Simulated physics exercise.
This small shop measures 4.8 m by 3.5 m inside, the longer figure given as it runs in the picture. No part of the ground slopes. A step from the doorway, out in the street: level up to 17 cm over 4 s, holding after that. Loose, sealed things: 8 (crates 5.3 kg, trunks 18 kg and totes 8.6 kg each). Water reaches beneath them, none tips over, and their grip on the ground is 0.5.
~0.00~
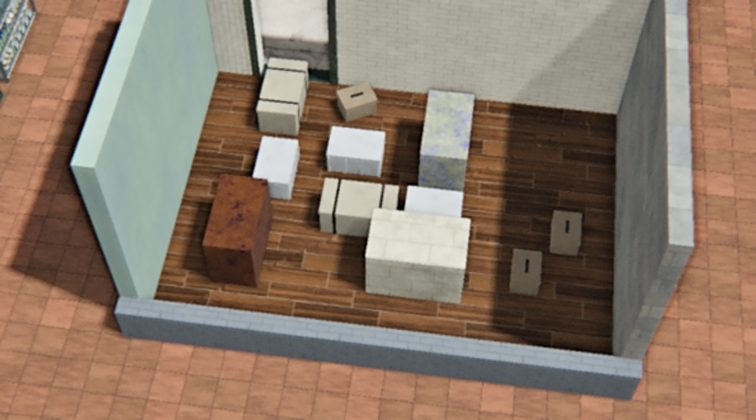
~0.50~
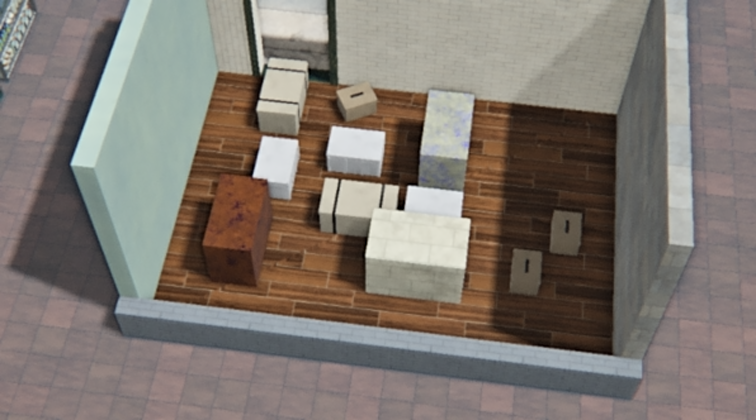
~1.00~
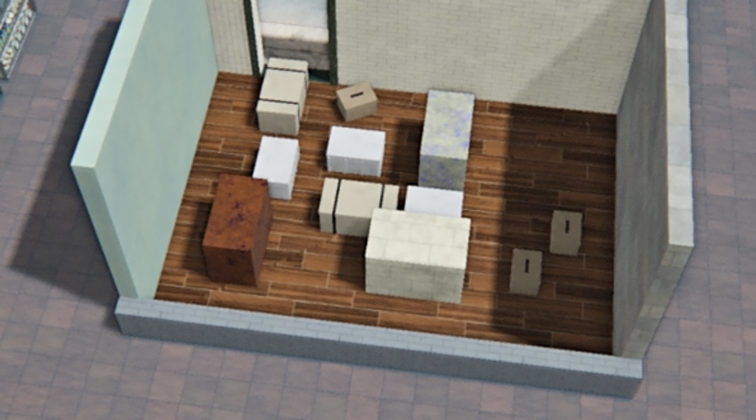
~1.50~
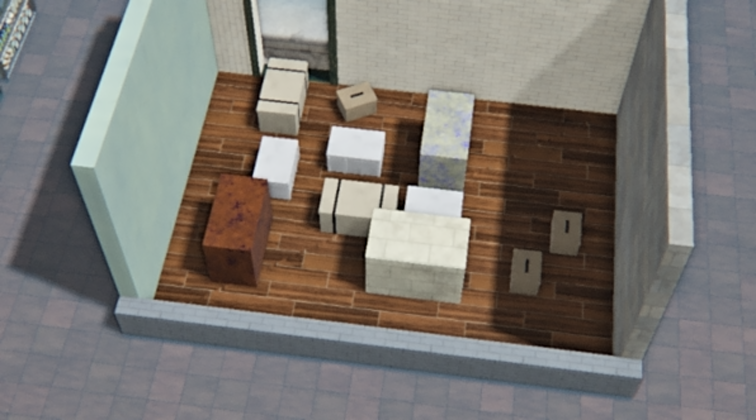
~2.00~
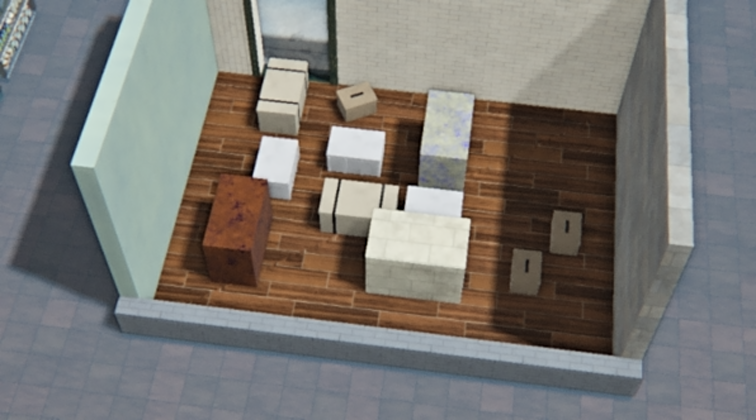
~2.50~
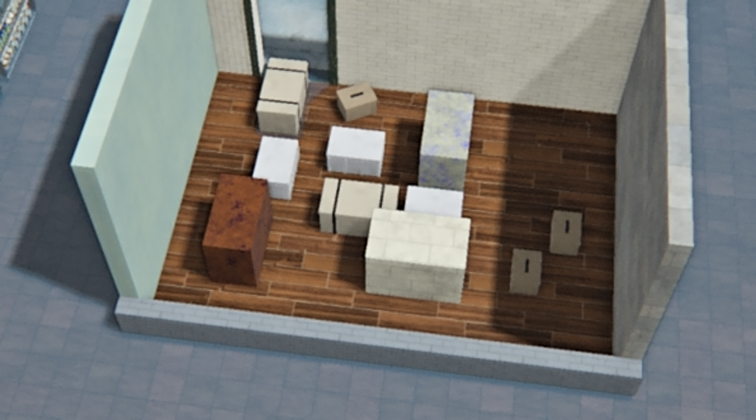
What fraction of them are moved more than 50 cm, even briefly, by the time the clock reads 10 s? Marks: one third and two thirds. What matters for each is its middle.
The shifted amount is modest, below a third.
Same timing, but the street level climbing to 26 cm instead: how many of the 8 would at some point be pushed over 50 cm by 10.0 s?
Then 4.
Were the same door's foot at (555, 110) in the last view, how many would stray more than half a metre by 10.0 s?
The answer would then be 1.
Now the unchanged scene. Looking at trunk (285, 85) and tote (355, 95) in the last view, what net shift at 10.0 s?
First 60 cm, then 0 cm.
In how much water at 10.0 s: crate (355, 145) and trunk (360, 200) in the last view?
Around 6 cm and 5 cm.
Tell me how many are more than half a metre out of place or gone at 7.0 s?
Tally at that time: 2.
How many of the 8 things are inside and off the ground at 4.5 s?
Just then, the number is 0.
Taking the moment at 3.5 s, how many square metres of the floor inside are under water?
Around 1.0 m2 of it.
After 3.5 s 0 of 8 are over 50 cm from their spots; 0 afloat.
After 4.5 s 0 of 8 are over 50 cm from their spots; 0 afloat.
After 7.0 s 2 of 8 are over 50 cm from their spots; 2 afloat.
After 10.0 s 2 of 8 are over 50 cm from their spots, and 2 have been at some point; 2 afloat.
